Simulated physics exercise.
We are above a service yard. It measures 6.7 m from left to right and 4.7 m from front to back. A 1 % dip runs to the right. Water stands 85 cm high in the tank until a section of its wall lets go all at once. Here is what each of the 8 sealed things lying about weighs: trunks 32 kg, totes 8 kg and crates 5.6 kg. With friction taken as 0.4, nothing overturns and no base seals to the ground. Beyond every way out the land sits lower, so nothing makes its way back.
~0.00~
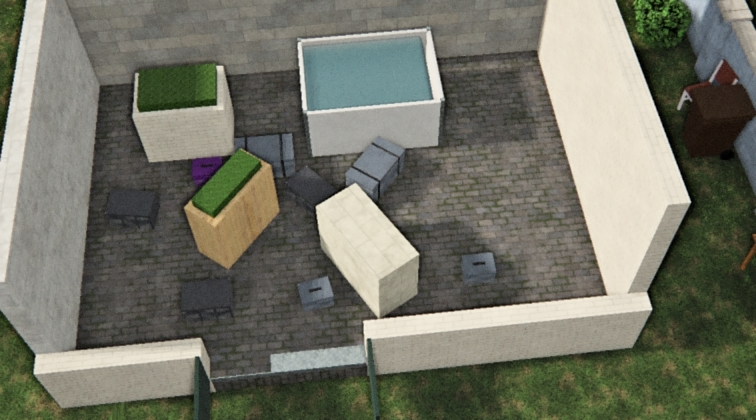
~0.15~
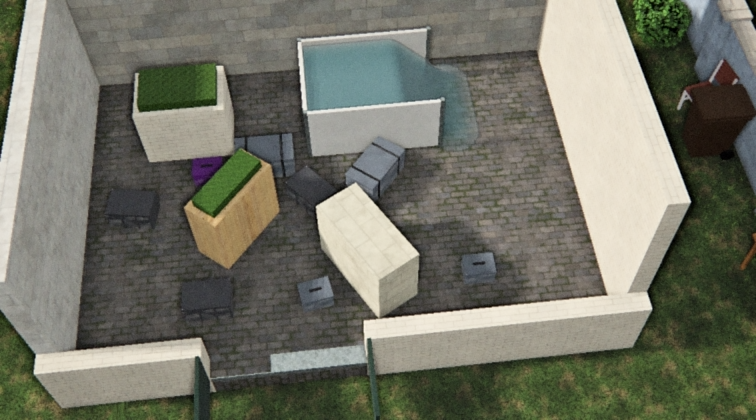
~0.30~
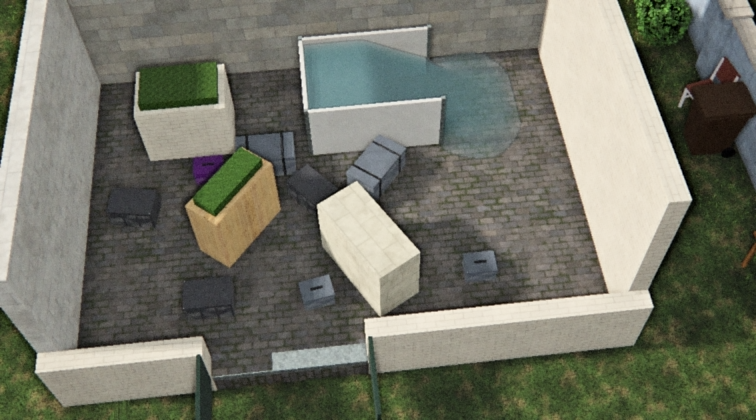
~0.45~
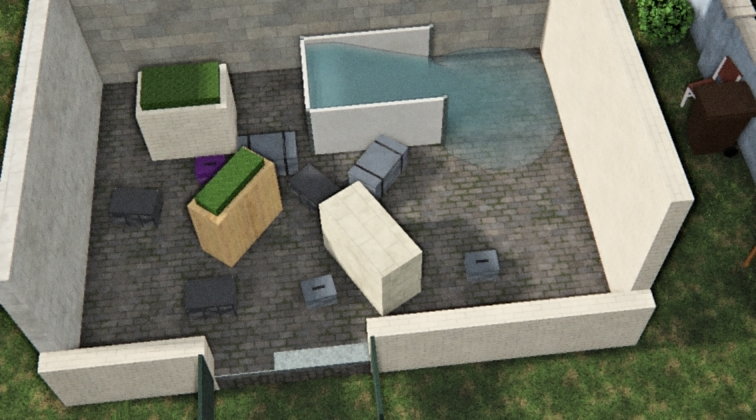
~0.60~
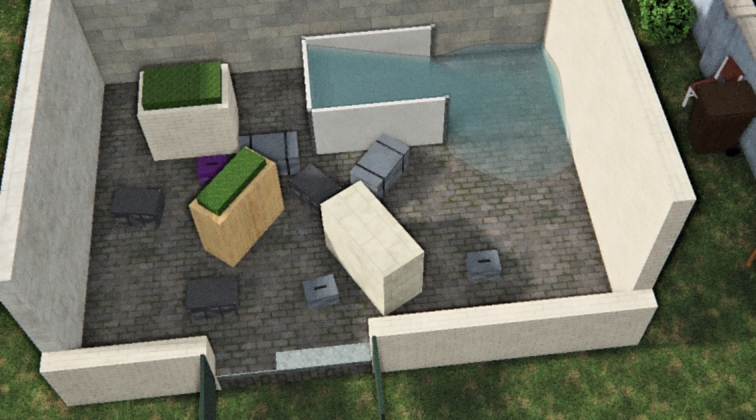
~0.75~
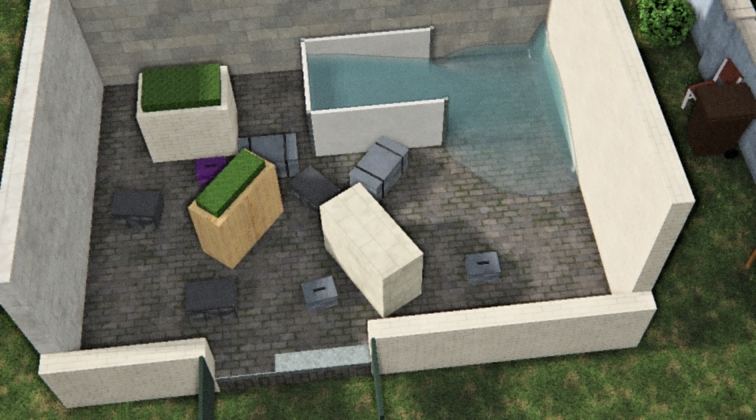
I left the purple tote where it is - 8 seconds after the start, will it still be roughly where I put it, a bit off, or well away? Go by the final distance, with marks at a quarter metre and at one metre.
It remains nearby.
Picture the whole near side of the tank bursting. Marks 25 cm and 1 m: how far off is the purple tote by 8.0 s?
In that case the purple tote holds its place.
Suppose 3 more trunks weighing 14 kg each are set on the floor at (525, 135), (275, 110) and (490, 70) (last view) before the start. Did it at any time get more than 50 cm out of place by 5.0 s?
Note, same order as listed: Beyond the limit, inside the limit, beyond the limit.
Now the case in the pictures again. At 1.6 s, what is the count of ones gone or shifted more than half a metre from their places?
Count then: 0.
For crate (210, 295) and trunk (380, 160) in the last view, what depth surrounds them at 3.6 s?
2 and 0 cm.
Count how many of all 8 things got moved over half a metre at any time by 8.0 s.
The total is 5.
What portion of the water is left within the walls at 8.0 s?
Roughly 96 percent.
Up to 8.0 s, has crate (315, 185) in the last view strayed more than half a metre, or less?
Lab note: Result within threshold.
After 1.6 s the purple tote is near (211, 166), 0.0 m from its start, aground; 0 of 8 are out; 0 afloat.
After 3.6 s the purple tote is near (211, 166), 0.0 m from its start, aground; 0 of 8 are out; 1 afloat.
After 5.6 s the purple tote is near (211, 166), 0.0 m from its start, aground; 0 of 8 are out; 0 afloat.
After 8.0 s the purple tote is near (211, 166), 0.0 m from its start, aground; 0 of 8 are out; 4 afloat.
